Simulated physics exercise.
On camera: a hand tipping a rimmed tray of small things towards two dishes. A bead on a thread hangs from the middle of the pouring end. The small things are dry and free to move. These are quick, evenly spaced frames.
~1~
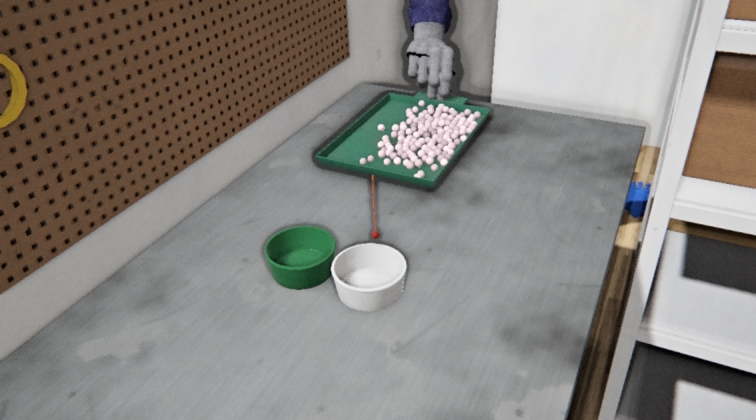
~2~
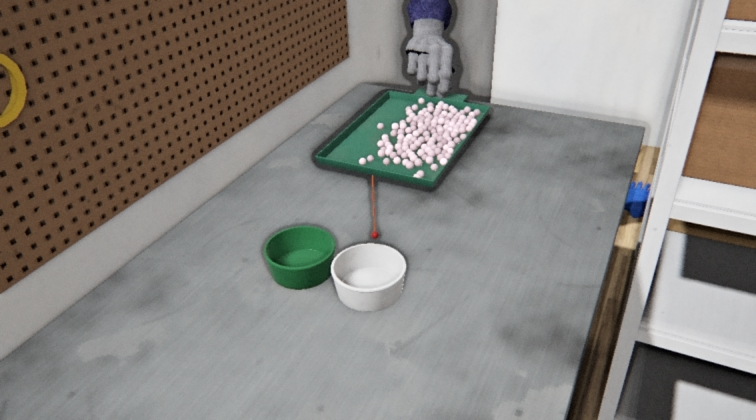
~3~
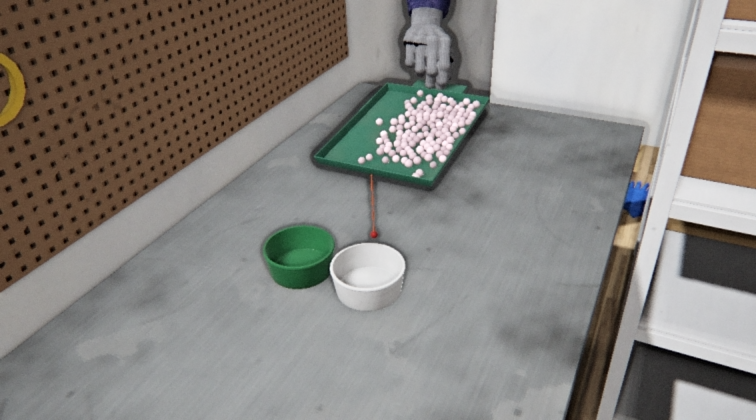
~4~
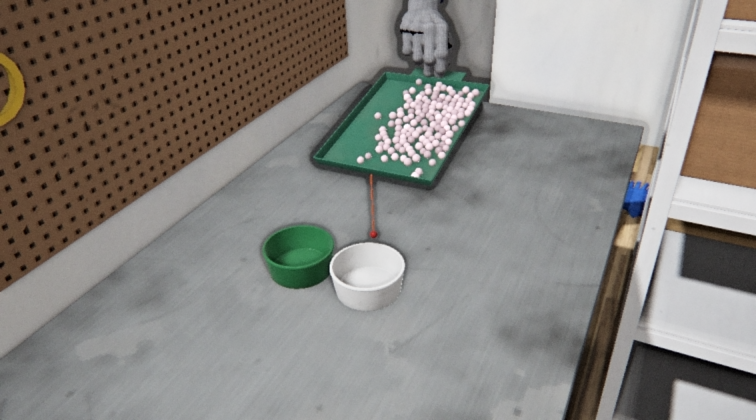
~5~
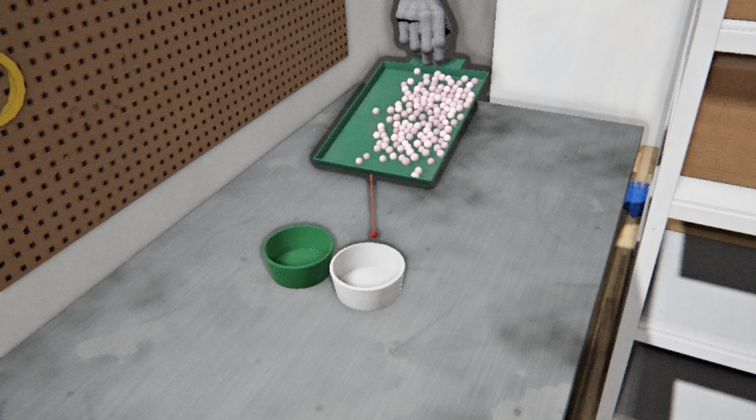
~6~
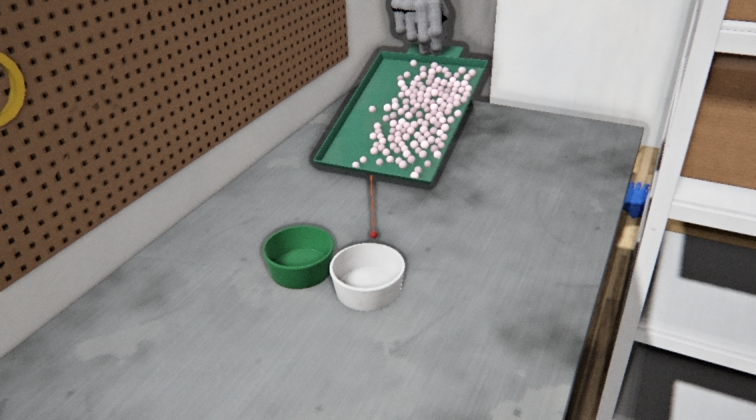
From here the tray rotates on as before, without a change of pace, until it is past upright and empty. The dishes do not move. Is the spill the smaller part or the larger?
The two hold more than half of the load.
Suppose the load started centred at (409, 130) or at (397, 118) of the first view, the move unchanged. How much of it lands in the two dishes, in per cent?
About 80 and 80 per cent.
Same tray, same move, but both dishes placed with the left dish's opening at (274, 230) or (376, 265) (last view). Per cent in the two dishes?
Near 50 % and 40 %.
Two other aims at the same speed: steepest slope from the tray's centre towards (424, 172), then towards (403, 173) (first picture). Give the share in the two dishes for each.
In turn 10 and 30 in a hundred.
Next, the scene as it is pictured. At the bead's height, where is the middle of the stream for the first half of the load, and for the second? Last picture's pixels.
Around (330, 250) and then (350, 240).
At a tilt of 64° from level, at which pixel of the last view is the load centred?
At about (355, 182).
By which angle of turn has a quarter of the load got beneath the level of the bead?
Roughly 65°.
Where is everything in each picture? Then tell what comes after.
Corners of the pouring end near (319, 155) and (432, 179), level; middle of the load near (434, 133), sugar pearls; left dish near (283, 276); right dish near (353, 297); bead on its thread near (375, 235), in the first picture.
Corners of the pouring end near (319, 156) and (432, 179), level; middle of the load near (434, 132), in the second picture.
Corners of the pouring end near (318, 156) and (431, 179), tipped barely, lowest at the left corner; middle of the load near (433, 126), in the third picture.
Corners of the pouring end near (317, 156) and (430, 178), tipped a little, lowest at the left corner; middle of the load near (432, 119), in the fourth picture.
Corners of the pouring end near (317, 157) and (430, 178), tipped clearly, lowest at the left corner; middle of the load near (423, 118), in the fifth picture.
Corners of the pouring end near (317, 159) and (429, 179), tipped clearly, lowest at the left corner; middle of the load near (420, 115), all but a few on the move; left dish near (281, 275); right dish near (351, 297), in the sixth picture.
Shortly afterwards, tray tipped steeply; near half on the tray; a little in the right dish; a little in the left dish; only a few outside both; near a quarter in the air.
Next, tray tipped past a quarter turn; near a third in the right dish; near a third in the left dish; a little outside both; a little in the air.
Some moments later, tray tipped past a quarter turn; near half in the right dish; near a third in the left dish; near a quarter outside both.
In the end, tray tipped past a quarter turn; near half in the right dish; near a third in the left dish; near a quarter outside both.
